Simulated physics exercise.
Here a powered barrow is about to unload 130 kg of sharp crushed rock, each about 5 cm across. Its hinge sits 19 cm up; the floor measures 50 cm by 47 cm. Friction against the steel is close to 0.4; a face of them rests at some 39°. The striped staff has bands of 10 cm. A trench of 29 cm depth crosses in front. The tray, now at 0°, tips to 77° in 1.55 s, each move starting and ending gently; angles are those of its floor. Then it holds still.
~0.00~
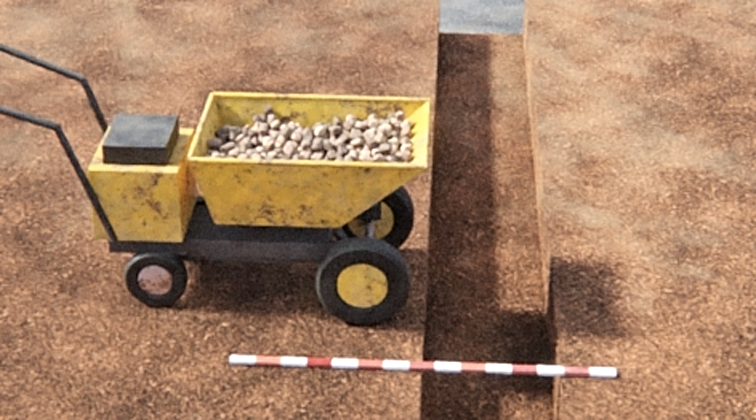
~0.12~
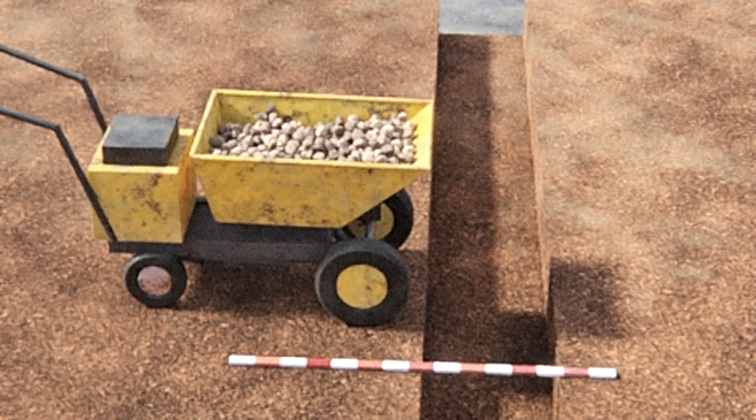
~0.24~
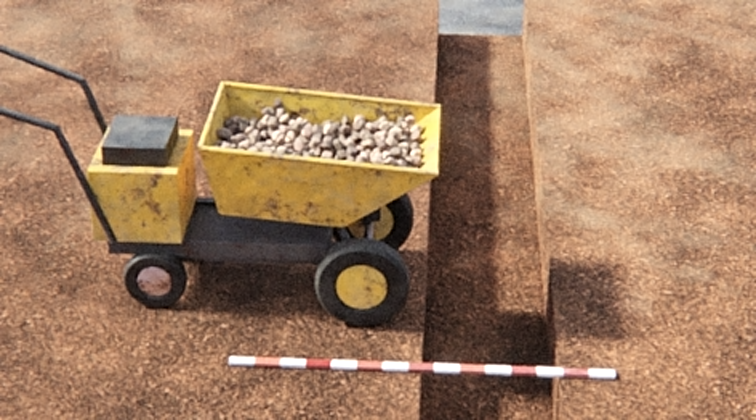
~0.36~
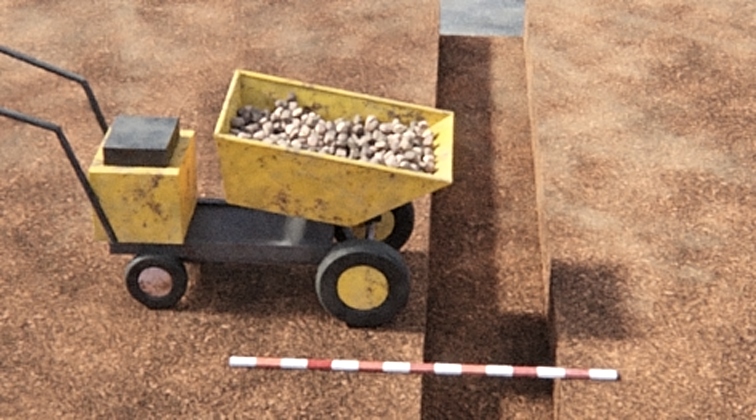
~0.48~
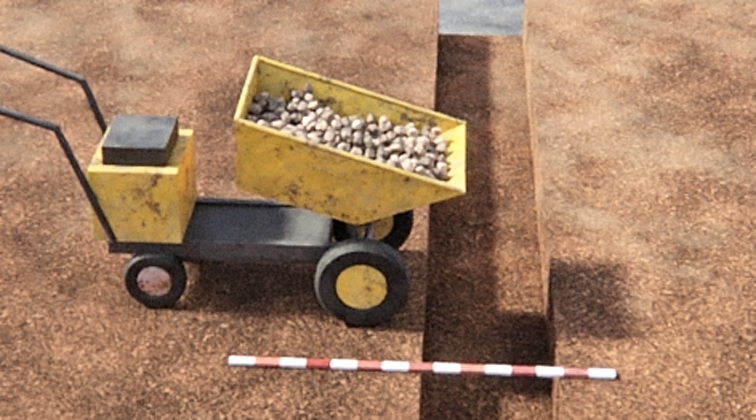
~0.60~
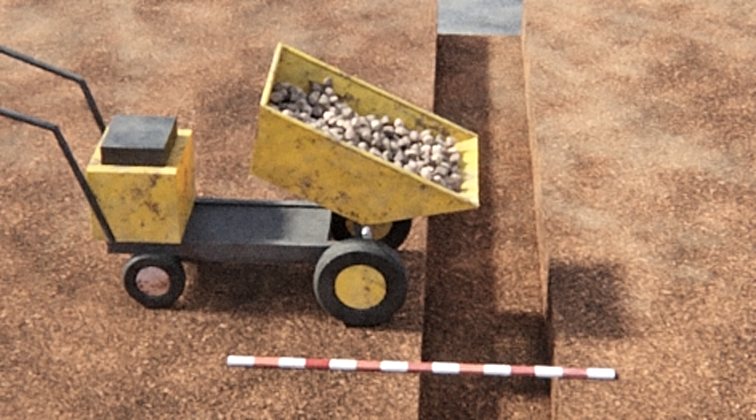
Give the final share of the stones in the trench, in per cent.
About 79 per cent.
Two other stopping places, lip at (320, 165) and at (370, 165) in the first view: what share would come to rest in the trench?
Near 100 per cent from the first place, 100 from the second.
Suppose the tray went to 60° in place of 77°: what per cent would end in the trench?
It would be near 60 per cent.
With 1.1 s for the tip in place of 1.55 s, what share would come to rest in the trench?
It would be near 75 per cent.
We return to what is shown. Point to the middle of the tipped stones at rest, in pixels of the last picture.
Around (523, 331).
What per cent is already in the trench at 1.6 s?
About 45 per cent by then.
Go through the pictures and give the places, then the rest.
In the first picture, the tray is at 0°, its lip at (426, 167); the top of the load is at (383, 126).
In the second picture, the tray is at 1°, its lip at (429, 169); the top of the load is at (371, 127); the stones move at 0.2 m/s on average.
The third picture shows lip at (437, 174), floor tilted 5°, highest stones at (341, 124); the stones move at 0.3 m/s on average.
The fourth picture shows lip at (451, 182), floor tilted 11°, highest stones at (273, 113); the stones move at 0.5 m/s on average.
The fifth picture shows lip at (464, 192), floor tilted 18°, highest stones at (271, 103); the stones move at 0.6 m/s on average.
The sixth picture shows lip at (478, 206), floor tilted 26°, highest stones at (285, 96); the stones move at 0.6 m/s on average.
After 1.2 s the floor is at 65°; 100 % in the tray; the foremost stones are at (515, 246).
After 1.6 s the floor is at 77°; 39 % in the tray, 47 % in the trench, 14 % past the trench; the foremost stones are at (617, 284).
After 2.0 s the floor is at 77°; 5 % in the tray, 73 % in the trench, 22 % past the trench; the foremost stones are at (678, 306).
After 4.0 s the floor is at 77°; 0 % in the tray, 79 % in the trench, 21 % past the trench; the foremost stones are at (690, 314).
